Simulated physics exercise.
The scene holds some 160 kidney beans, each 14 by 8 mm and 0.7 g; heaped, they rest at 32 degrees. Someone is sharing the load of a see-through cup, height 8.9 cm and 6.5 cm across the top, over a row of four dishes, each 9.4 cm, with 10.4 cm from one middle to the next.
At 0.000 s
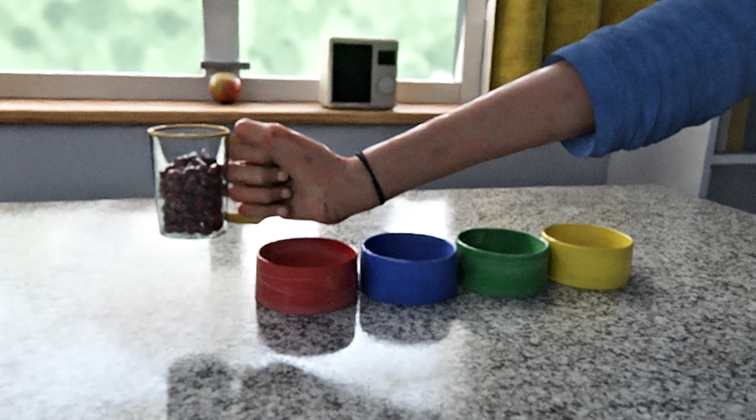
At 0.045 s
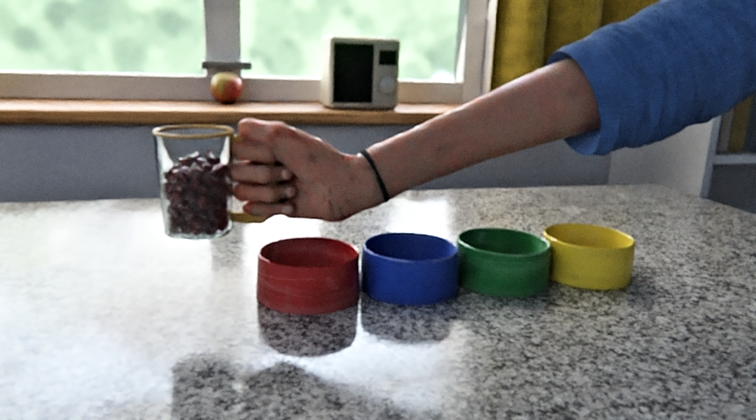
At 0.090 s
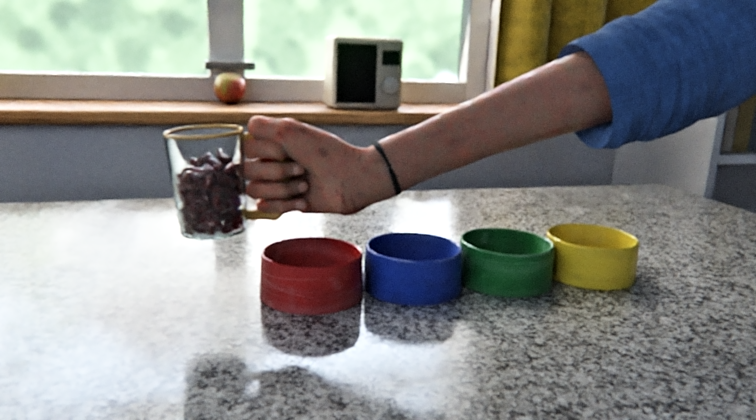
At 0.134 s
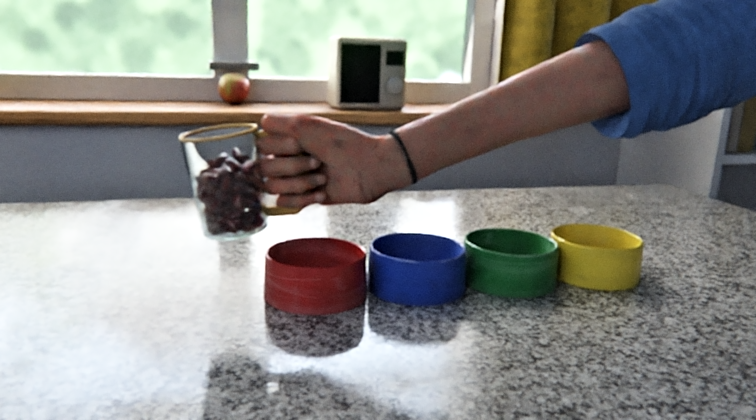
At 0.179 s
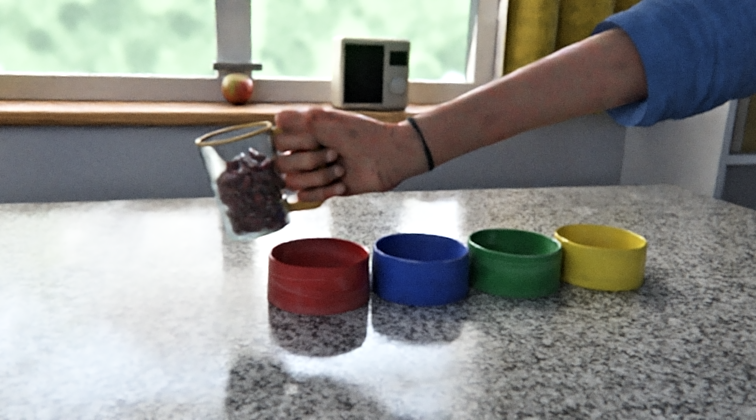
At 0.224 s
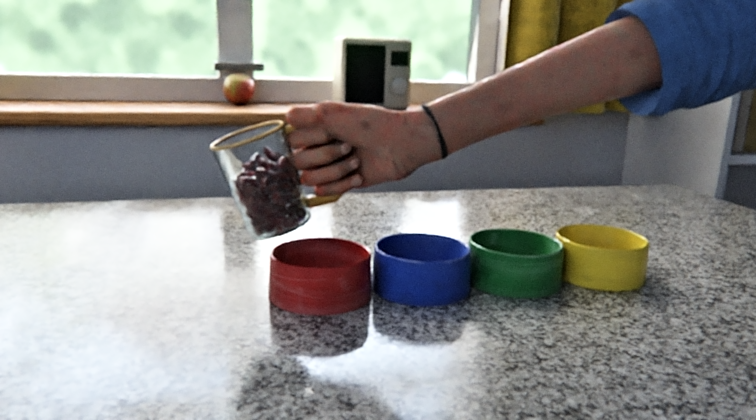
A hand moves a clear cup of dark beans right and tilts it beside four dishes.
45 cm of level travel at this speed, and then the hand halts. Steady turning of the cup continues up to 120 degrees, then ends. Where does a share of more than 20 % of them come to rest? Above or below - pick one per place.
Red: Below; blue: Below; green: Above; yellow: Below; counter: Below.
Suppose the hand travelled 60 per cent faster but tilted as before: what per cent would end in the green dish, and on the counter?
Shares: Green 0, counter 0.
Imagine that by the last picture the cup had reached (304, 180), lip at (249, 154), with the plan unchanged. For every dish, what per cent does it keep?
Final shares - red 0 %, blue 0 %, green 10 %, yellow 90 %.
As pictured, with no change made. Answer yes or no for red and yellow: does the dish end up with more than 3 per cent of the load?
For red, it does not, for yellow, it does.
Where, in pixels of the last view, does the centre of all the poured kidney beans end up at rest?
My guess is close to (521, 268).
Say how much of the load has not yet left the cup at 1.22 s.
About 40 per cent.
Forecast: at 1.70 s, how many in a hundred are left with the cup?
0 per cent.
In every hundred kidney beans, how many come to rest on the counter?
About 10 %.
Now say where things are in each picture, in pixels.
The first frame shows cup at (192, 182), tilt 0 degrees, lip at (150, 132), moved 0.0 cm; middle of the pieces at (192, 198); red dish at (307, 252); blue dish at (409, 246); green dish at (502, 241); yellow dish at (587, 236).
The second frame shows cup at (196, 182), tilt 1 degrees, lip at (154, 132), moved 0.3 cm; middle of the pieces at (196, 198).
The third frame shows cup at (209, 182), tilt 4 degrees, lip at (165, 135), moved 1.1 cm; middle of the pieces at (210, 198).
The fourth frame shows cup at (228, 182), tilt 9 degrees, lip at (181, 138), moved 2.3 cm; middle of the pieces at (230, 197).
The fifth frame shows cup at (247, 181), tilt 14 degrees, lip at (197, 143), moved 3.8 cm; middle of the pieces at (251, 197).
The sixth frame shows cup at (265, 181), tilt 19 degrees, lip at (212, 148), moved 5.2 cm; middle of the pieces at (270, 196); red dish at (321, 253); blue dish at (422, 247); green dish at (516, 242); yellow dish at (602, 237). The cup turns about 115 degrees a second and travels 32 cm a second.
After 0.82 s, tilt 89 degrees; cup holds 100 %.
After 1.22 s, tilt 120 degrees; cup holds 40 %, blue 5 %, green 50 %.
After 1.70 s, tilt 120 degrees; cup holds 0 %, blue 5 %, green 75 %, yellow 10 %.
By 2.3 s all is still; red 0 %, blue 5 %, green 75 %, yellow 10 %, counter 10 %.
